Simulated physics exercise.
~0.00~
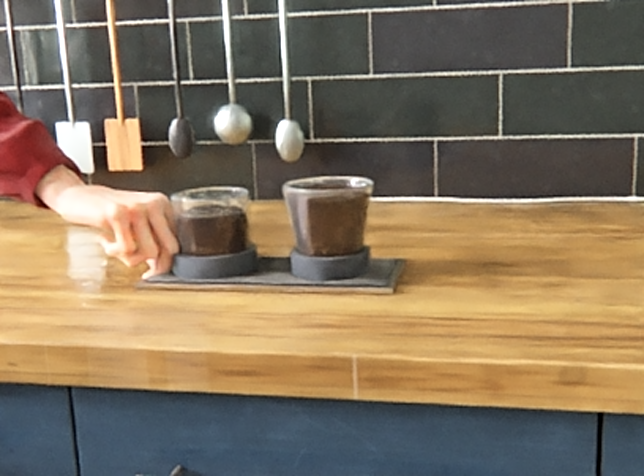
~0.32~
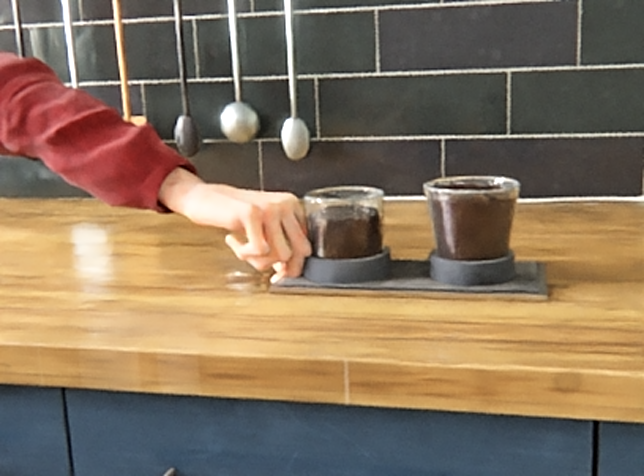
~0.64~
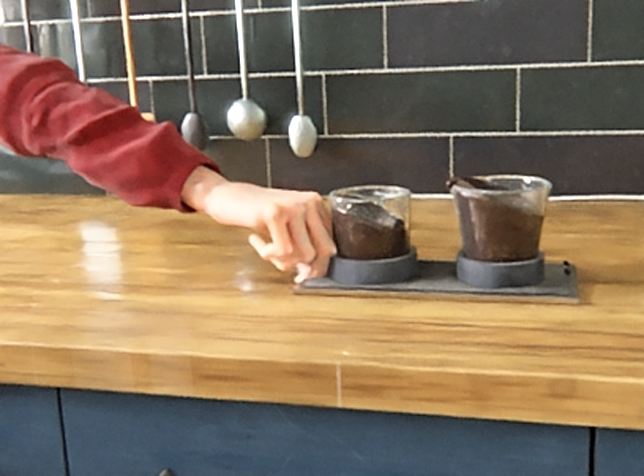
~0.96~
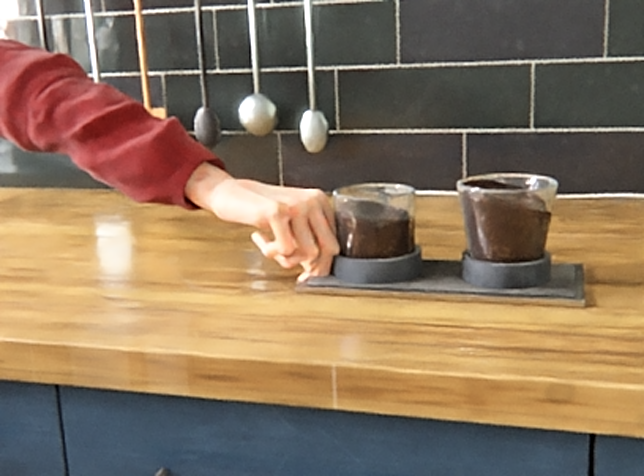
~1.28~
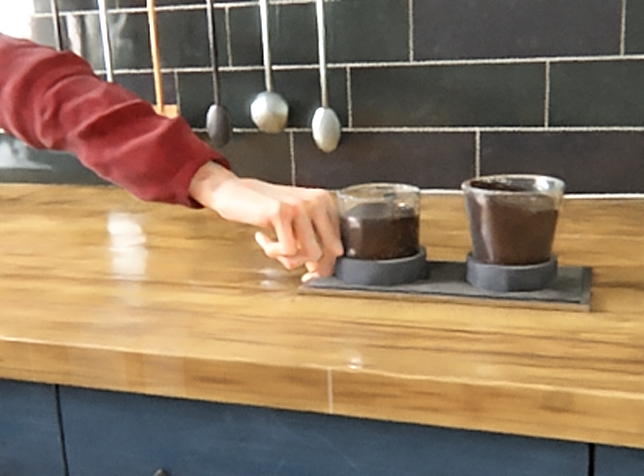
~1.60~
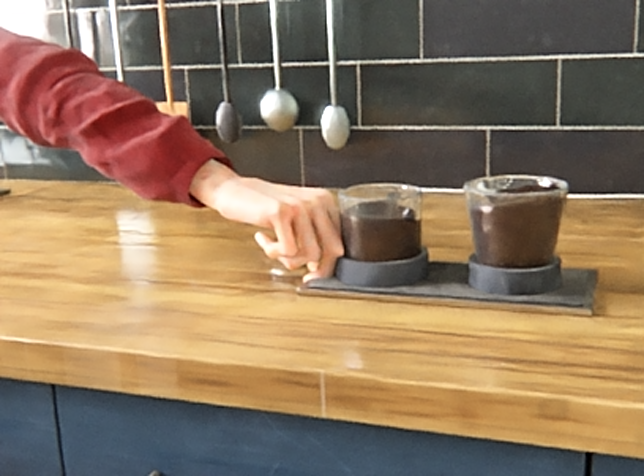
A dark rectangular tray carrying two open clear glasses of dark coffee slides across a wooden kitchen counter, seen from the front and slightly above. The shorter glass sits on the left and the taller one on the right, each in a round grey holder, with blue cabinets below and hanging utensils against black tiles behind. A hand in a red sleeve grips the tray's left end and moves it rightward. As the tray slows, the coffee sloshes and tilts in both glasses, and the right one slops over, leaving dark drops on the tray. The tray stops, and the coffee settles with both glasses upright and the hand still at the tray's end.
